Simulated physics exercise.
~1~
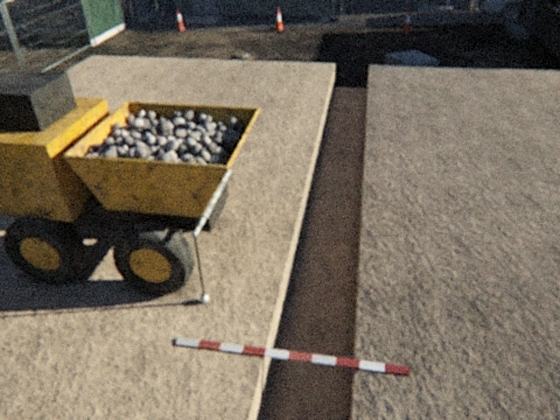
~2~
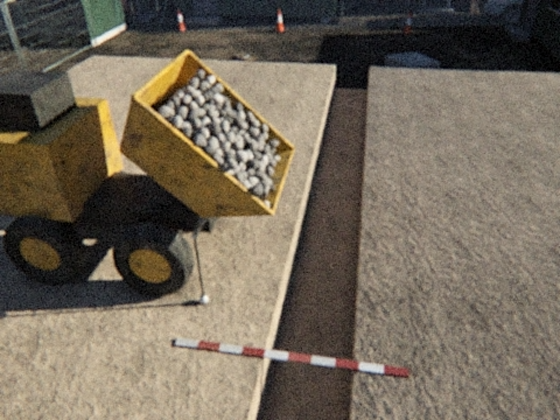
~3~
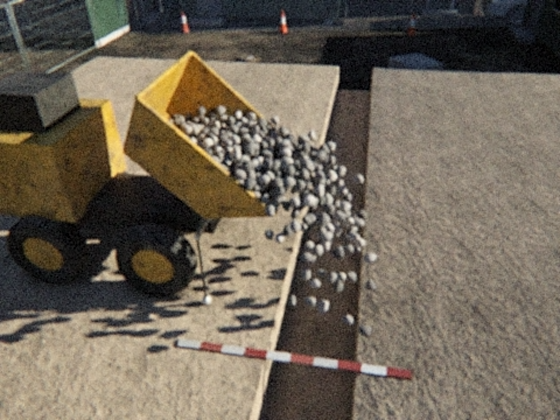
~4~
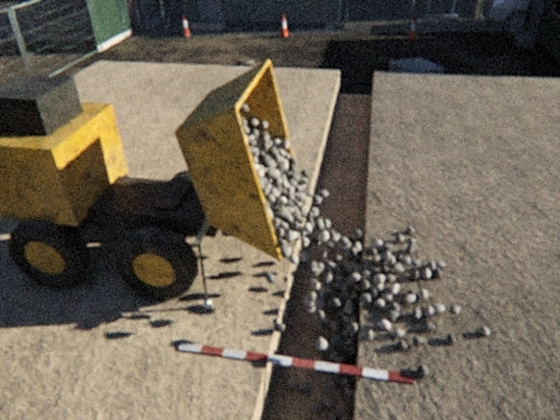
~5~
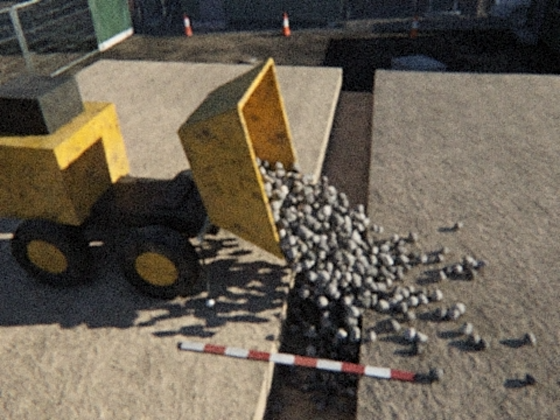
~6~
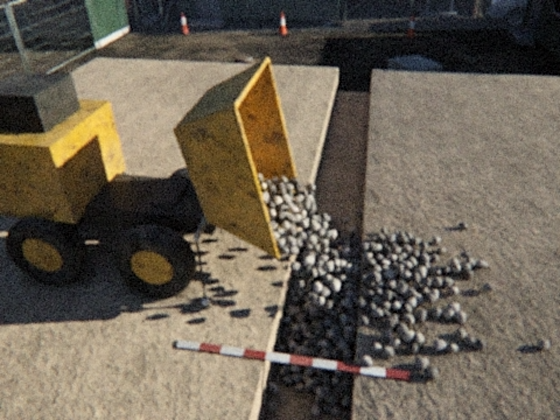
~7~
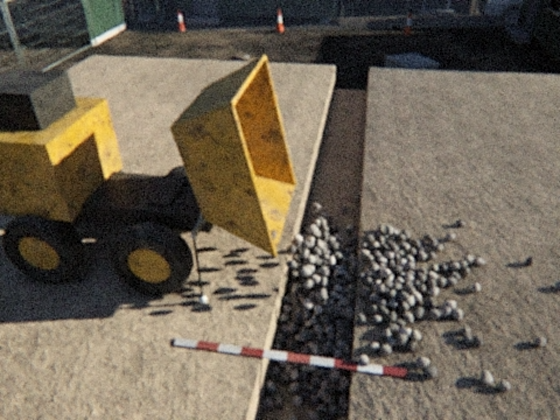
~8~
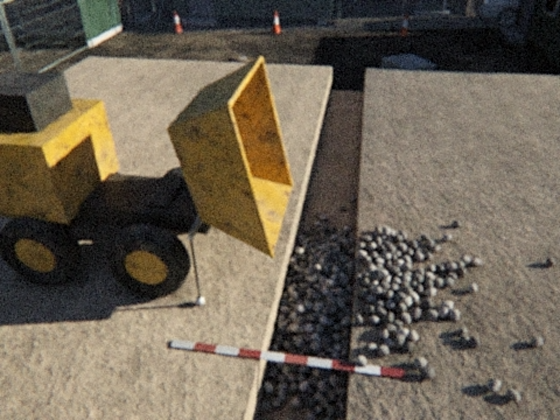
Yellow site dumper tipping its skip rightward in two stages, spilling grey stones into a trench, some scattering on the far side.
